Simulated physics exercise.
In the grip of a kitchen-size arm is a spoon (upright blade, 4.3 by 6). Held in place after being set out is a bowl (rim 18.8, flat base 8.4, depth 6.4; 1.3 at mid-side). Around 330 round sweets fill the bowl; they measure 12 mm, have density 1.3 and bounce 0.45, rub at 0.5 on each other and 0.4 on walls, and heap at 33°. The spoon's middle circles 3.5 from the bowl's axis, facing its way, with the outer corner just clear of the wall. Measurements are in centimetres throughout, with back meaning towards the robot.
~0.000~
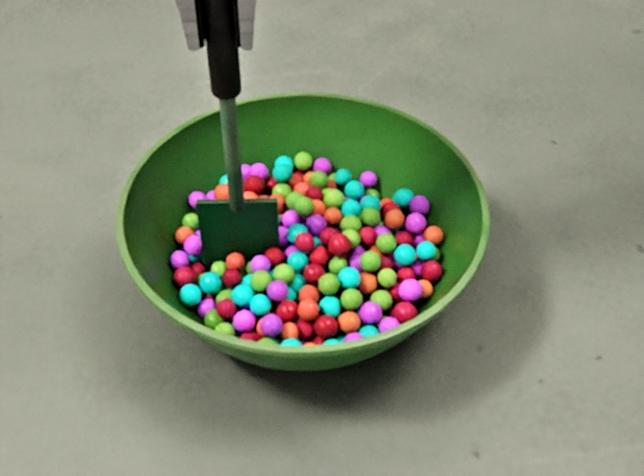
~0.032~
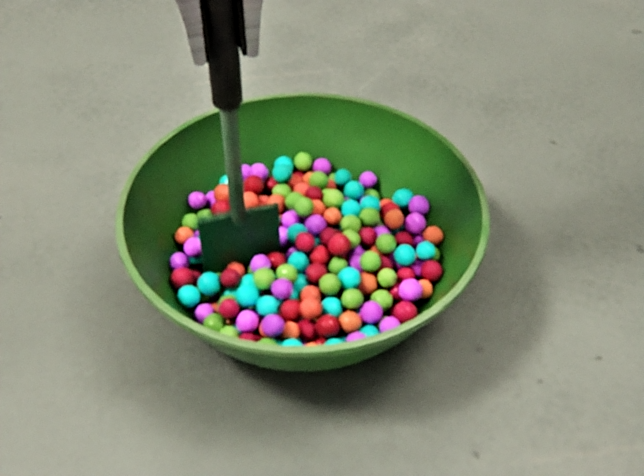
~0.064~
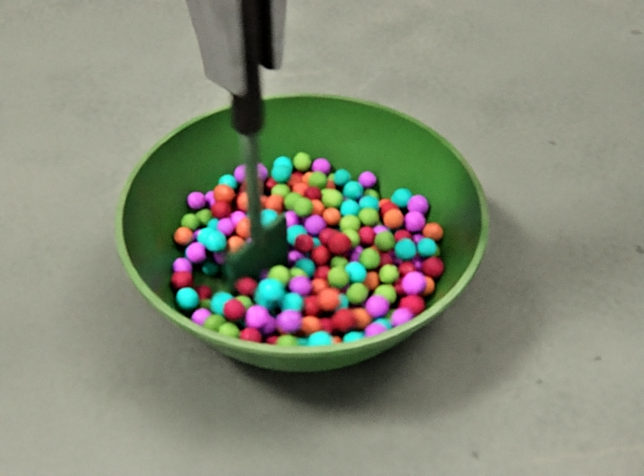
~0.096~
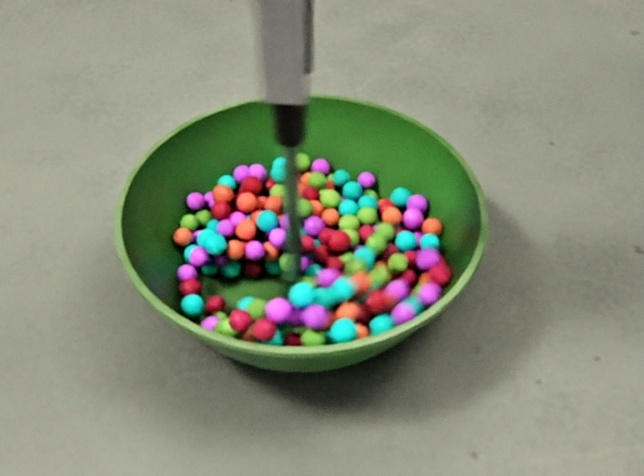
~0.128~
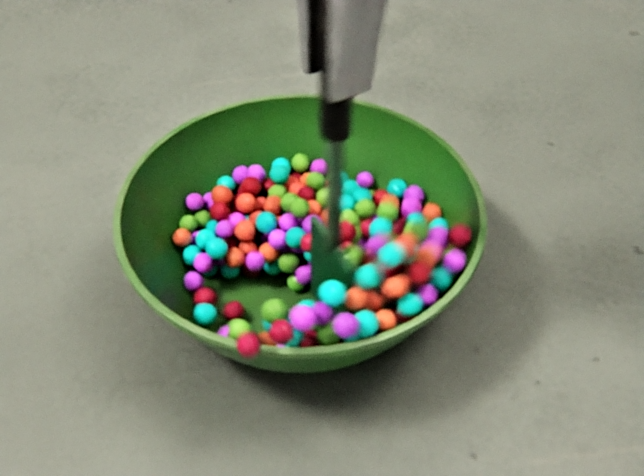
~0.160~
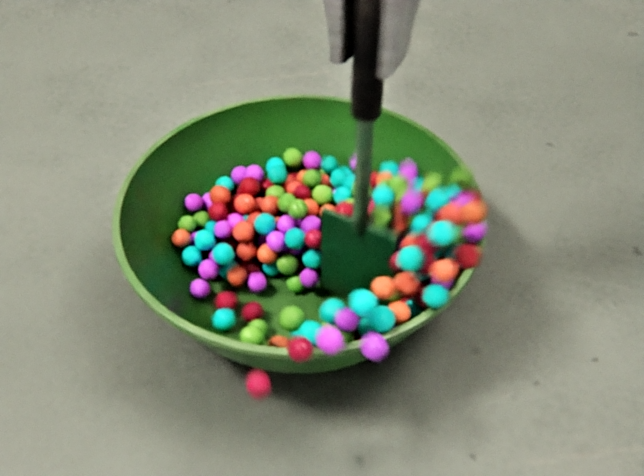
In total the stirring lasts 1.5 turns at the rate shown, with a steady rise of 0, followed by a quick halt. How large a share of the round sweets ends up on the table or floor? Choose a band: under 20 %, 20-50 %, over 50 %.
Band: 20-50 %.
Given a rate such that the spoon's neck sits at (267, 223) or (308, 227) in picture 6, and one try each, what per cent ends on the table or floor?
It comes to close to 0 per cent and close to 10 per cent.
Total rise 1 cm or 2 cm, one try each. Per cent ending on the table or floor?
I'd say some 30 per cent, and some 25 per cent.
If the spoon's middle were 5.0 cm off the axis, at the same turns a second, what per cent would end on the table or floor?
Then about 55 %.
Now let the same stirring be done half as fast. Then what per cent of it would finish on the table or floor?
It would come to around 5 percent.
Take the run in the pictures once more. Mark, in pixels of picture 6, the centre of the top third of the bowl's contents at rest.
(387, 227).
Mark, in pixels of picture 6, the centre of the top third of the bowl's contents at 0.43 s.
Around (264, 309).
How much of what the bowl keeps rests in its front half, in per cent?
About 45 per cent.
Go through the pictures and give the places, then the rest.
The first frame shows spoon neck at (235, 179), 0° round; upper third of the load around (313, 237), from x 180 to 435, top at y 160; 326 in the bowl.
The second frame shows spoon neck at (236, 190), 14° round; upper third of the load around (308, 242), from x 180 to 435, top at y 160.
The third frame shows spoon neck at (255, 214), 47° round; upper third of the load around (305, 267), from x 180 to 435, top at y 160.
The fourth frame shows spoon neck at (293, 226), 82° round; upper third of the load around (330, 287), from x 185 to 440, top at y 165.
The fifth frame shows spoon neck at (334, 221), 117° round; upper third of the load around (375, 268), from x 180 to 460, top at y 165; 324 in the bowl, 2 in flight or on the tool.
The sixth frame shows spoon neck at (361, 201), 151° round; upper third of the load around (406, 238), from x 180 to 475, top at y 160; 322 in the bowl, 4 in flight or on the tool.
By 0.30 s, 298° round, highest piece 12 above the table; 274 in the bowl, 11 on the table or floor, 41 in flight or on the tool.
By 0.43 s, 85° round, highest piece 9 above the table; 235 in the bowl, 62 on the table or floor, 29 in flight or on the tool.
By 0.70 s, 180° round, highest piece 7 above the table; 216 in the bowl, 110 on the table or floor.
By 1.40 s, 180° round, highest piece 6 above the table; 216 in the bowl, 110 on the table or floor.
Final count, 216 in the bowl, 110 on the table or floor. That is 34 % on the table or floor.
